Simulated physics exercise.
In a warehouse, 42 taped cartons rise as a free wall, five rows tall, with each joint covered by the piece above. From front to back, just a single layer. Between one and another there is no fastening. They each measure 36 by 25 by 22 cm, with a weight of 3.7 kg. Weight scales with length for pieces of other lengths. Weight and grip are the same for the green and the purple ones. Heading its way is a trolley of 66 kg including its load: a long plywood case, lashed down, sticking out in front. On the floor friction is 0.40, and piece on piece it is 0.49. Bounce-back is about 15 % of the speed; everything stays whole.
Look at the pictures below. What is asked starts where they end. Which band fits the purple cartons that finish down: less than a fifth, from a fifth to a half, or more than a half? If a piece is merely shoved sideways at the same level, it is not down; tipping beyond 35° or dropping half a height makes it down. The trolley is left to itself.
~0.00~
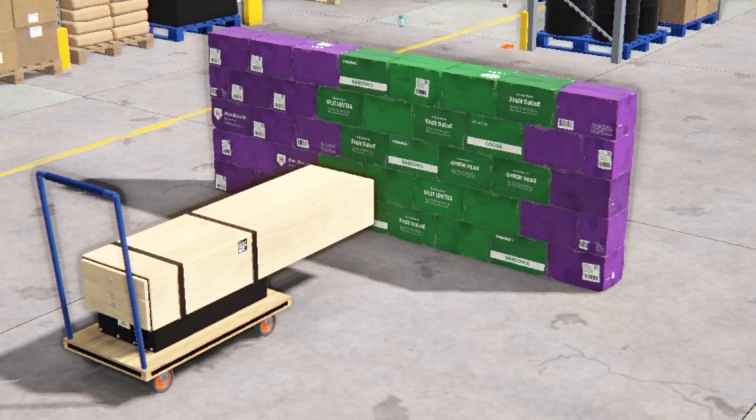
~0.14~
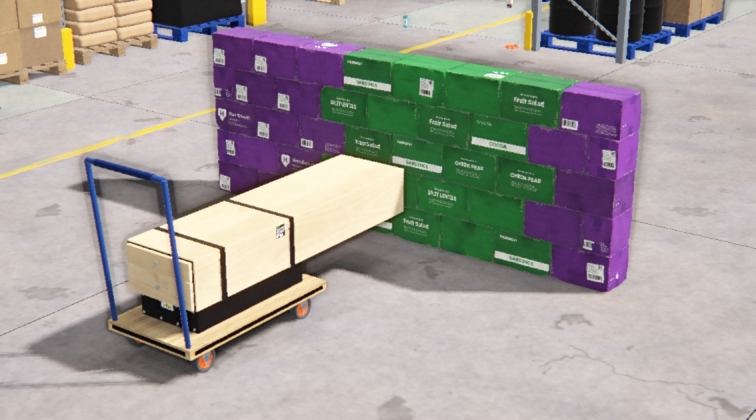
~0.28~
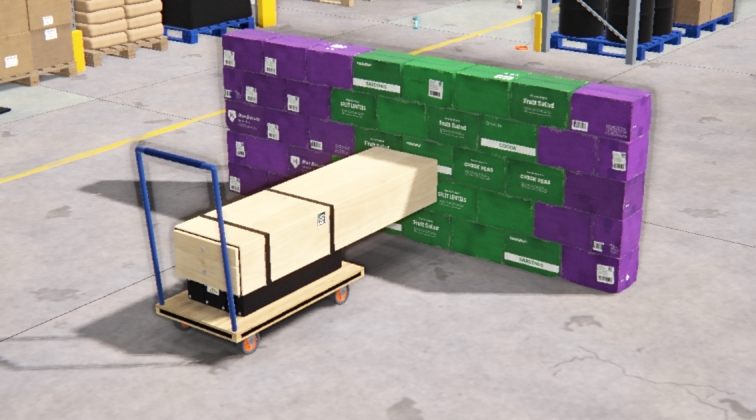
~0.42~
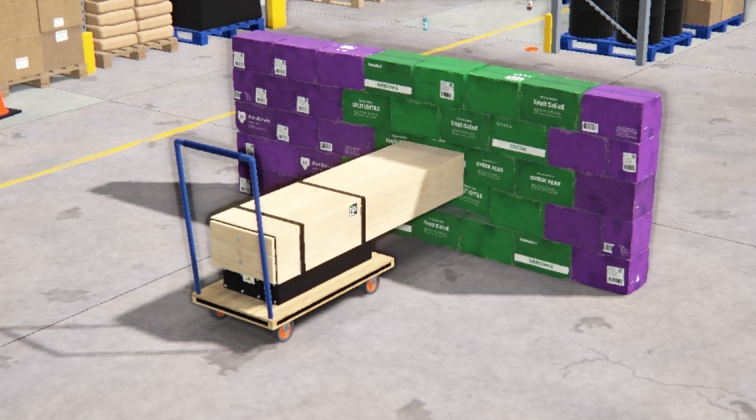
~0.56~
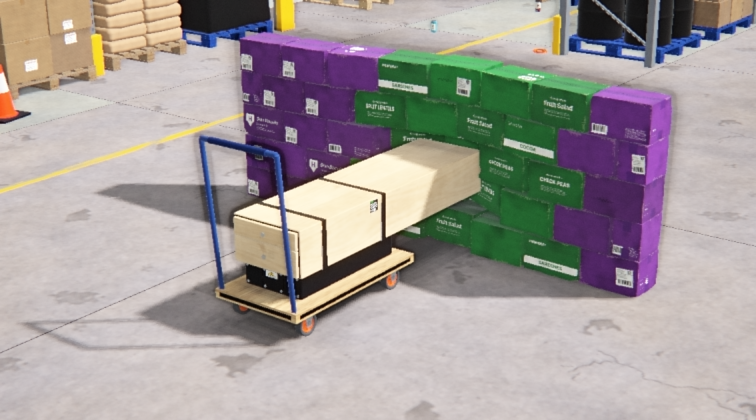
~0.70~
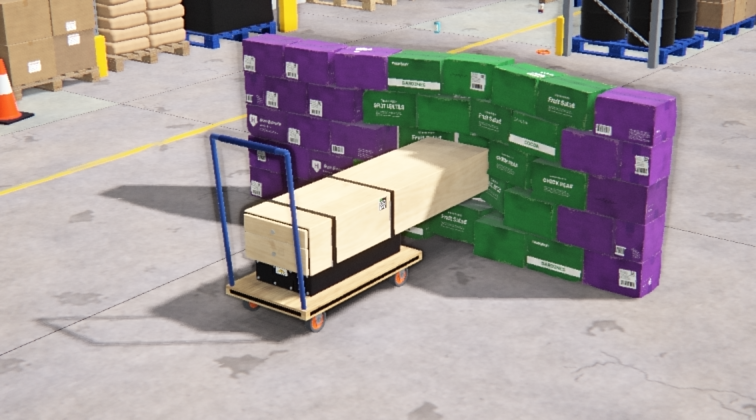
Less than a fifth.
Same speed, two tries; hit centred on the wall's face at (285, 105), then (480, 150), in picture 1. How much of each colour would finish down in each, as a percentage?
For purple it's 30 then 10 per cent, for green 10 then 30 per cent.
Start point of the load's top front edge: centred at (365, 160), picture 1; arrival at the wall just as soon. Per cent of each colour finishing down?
Purple 0%, green 0%.
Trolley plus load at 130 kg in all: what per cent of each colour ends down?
Share down - purple: 0; green: 60 (per cent).
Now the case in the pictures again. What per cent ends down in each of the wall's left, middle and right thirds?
I'd put it at 10 % left, 80 % middle and 30 % right.
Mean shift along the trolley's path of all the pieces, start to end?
Mean shift: Around 30 cm.
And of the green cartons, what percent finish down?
For green, it's 60 per cent down at the end.
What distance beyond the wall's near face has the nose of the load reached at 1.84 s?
At that time it's around 35 cm.
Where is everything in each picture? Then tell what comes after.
In the first picture (we follow the side turned to the camera; the camera pans a little), load (367, 196) 55 cm short of the wall; top purple carton (228, 52); top green carton (362, 76); no piece has moved.
The second picture shows load (398, 185) 30 cm short of the wall; top purple carton (232, 52).
The third picture shows load (432, 175) 59 mm short of the wall; top purple carton (242, 54).
The fourth picture shows load (459, 168) 13 cm into the wall's line; top purple carton (252, 56); steepest lean 3°, the carton at (414, 119); 9 stirred so far.
The fifth picture shows load (476, 165) 24 cm into the wall's line; top purple carton (260, 58); top green carton (402, 79) displaced 7 cm; 15 stirred so far.
The sixth picture shows load (484, 163) 30 cm into the wall's line; top purple carton (262, 59); top green carton (414, 76) displaced 14 cm; 17 stirred so far.
Around 0.90 s, load 35 cm past the wall's line, still rolling; none of the 22 purple cartons down (1 of 42 in all colours); top purple carton unmoved; top green carton tipped 4°.
Around 1.16 s, load 41 cm past the wall's line, still rolling; none of the 22 purple cartons down (7 of 42 in all colours); top purple carton unmoved; top green carton tipped 24°, 15 cm lower.
Around 1.48 s, load 43 cm past the wall's line, still rolling; 1 of the 22 purple cartons down (15 of 42 in all colours); top purple carton unmoved; top green carton tipped 62°, 74 cm lower.
Around 1.84 s, load 37 cm past the wall's line, still rolling; 1 of the 22 purple cartons down (14 of 42 in all colours); top purple carton unmoved; top green carton upside down.
Finally (2.6 s), load 32 cm past the wall's line, stopped; 1 of the 22 purple cartons down (14 of 42 in all colours); top purple carton unmoved; top green carton upside down. That is 5 per cent. Seen by the last camera, middles, top purple carton near (275, 55), top green carton near (508, 157).
